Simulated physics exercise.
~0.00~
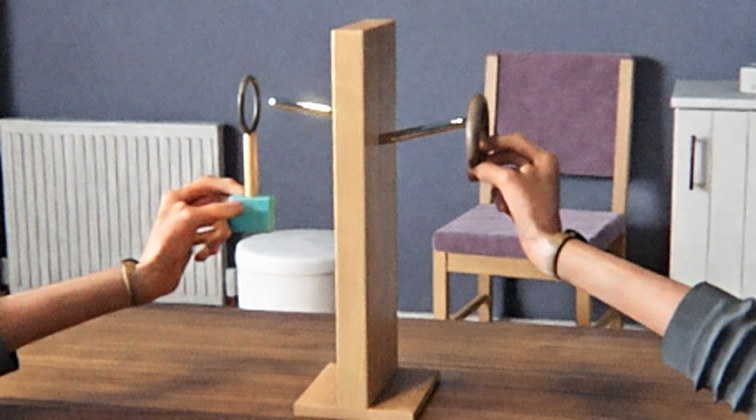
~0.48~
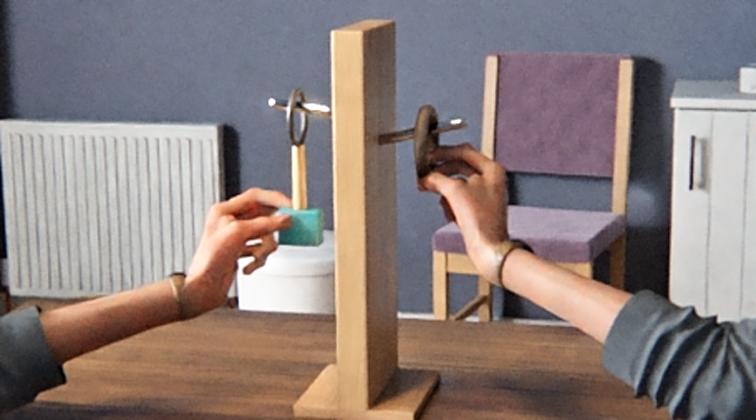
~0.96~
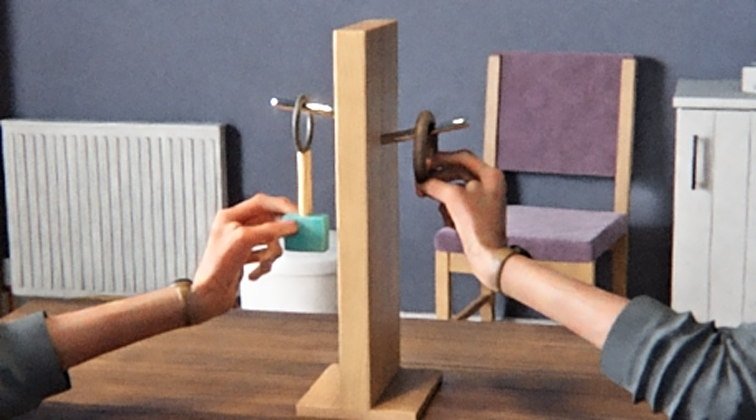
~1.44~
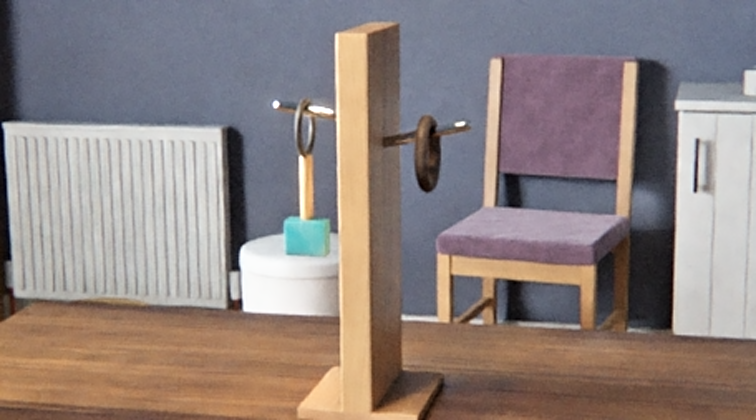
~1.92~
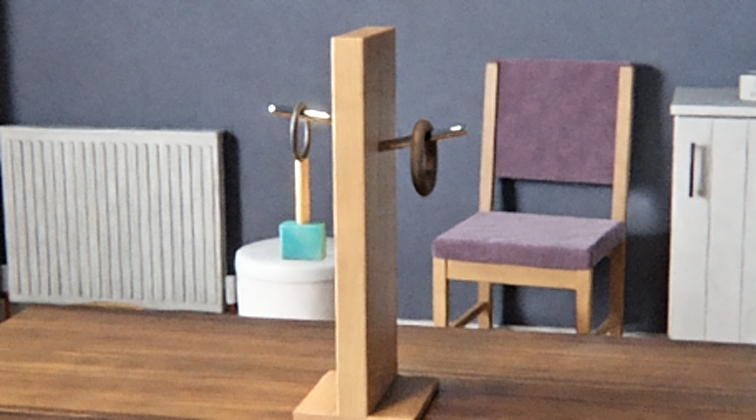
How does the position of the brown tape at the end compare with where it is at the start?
At the start the brown tape is held at the outer tip of the right peg. By the end it hangs farther left and a little lower, on the peg closer to the wooden post.
